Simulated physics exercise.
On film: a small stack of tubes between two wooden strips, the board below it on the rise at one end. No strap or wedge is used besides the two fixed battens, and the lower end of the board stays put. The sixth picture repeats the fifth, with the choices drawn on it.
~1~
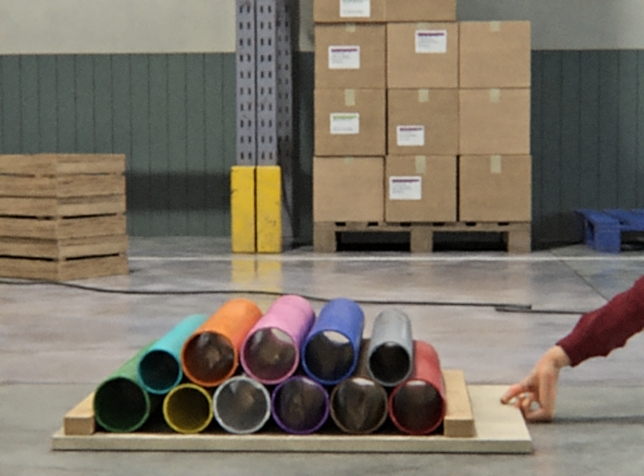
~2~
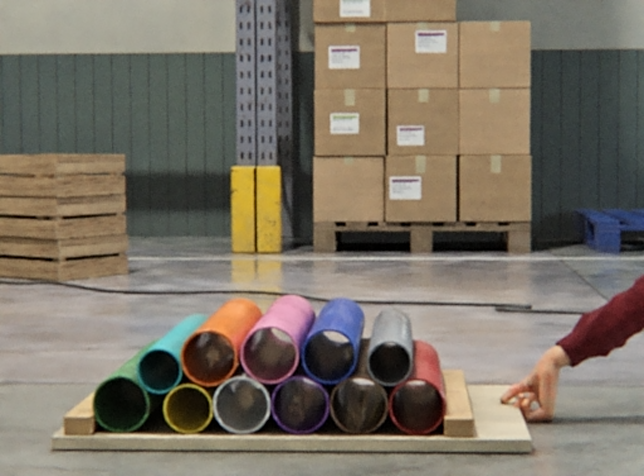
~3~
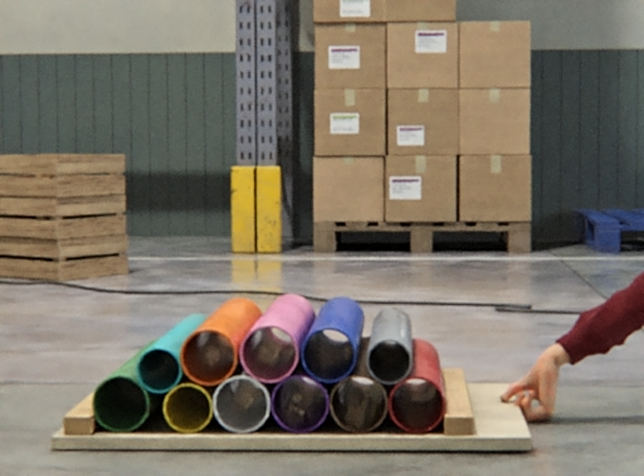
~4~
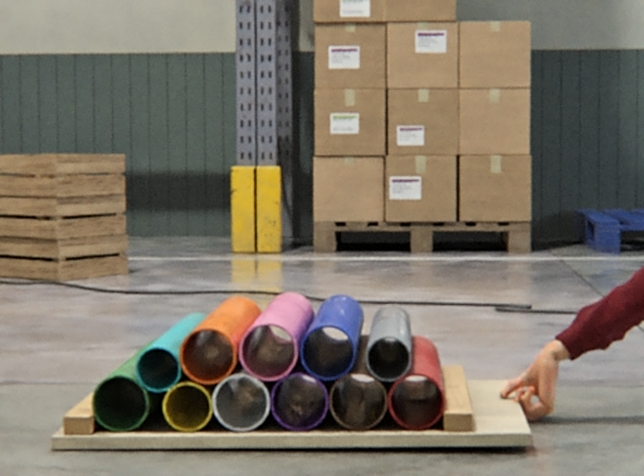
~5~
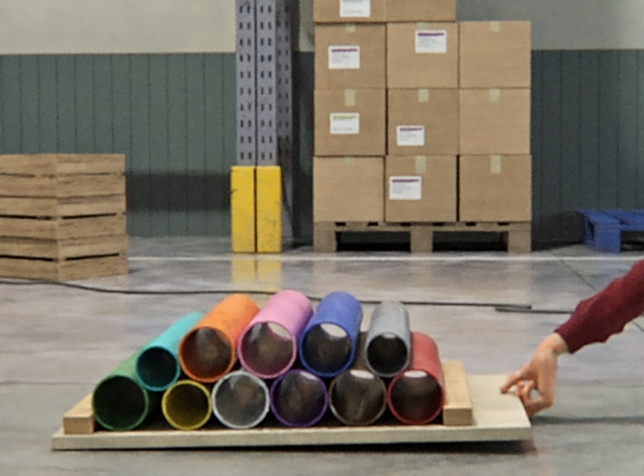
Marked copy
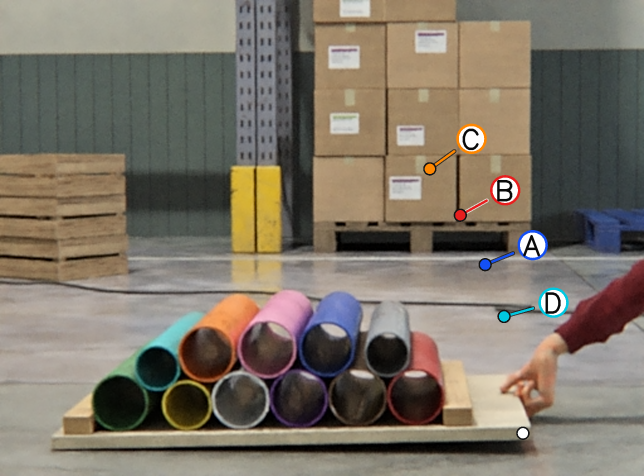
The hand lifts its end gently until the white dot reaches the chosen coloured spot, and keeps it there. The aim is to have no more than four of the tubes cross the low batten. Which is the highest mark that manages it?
The last mark within the limit is B.
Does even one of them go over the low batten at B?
At B: Yes.
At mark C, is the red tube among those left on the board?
The red tube: Yes.
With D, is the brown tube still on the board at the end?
The brown tube: Yes.
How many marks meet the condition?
Three of them.
On the marked copy, A at (485, 265); B at (460, 215); C at (430, 169); D at (504, 316); the white dot at (523, 433).
With B. Early on, board at 18°.
Further on, board at 29°.
At the end, board at 29°, three over the low batten (turquoise, orange, pink).
As for the rest, A two over the low batten (turquoise, orange); C six over the low batten; D one over the low batten (turquoise).
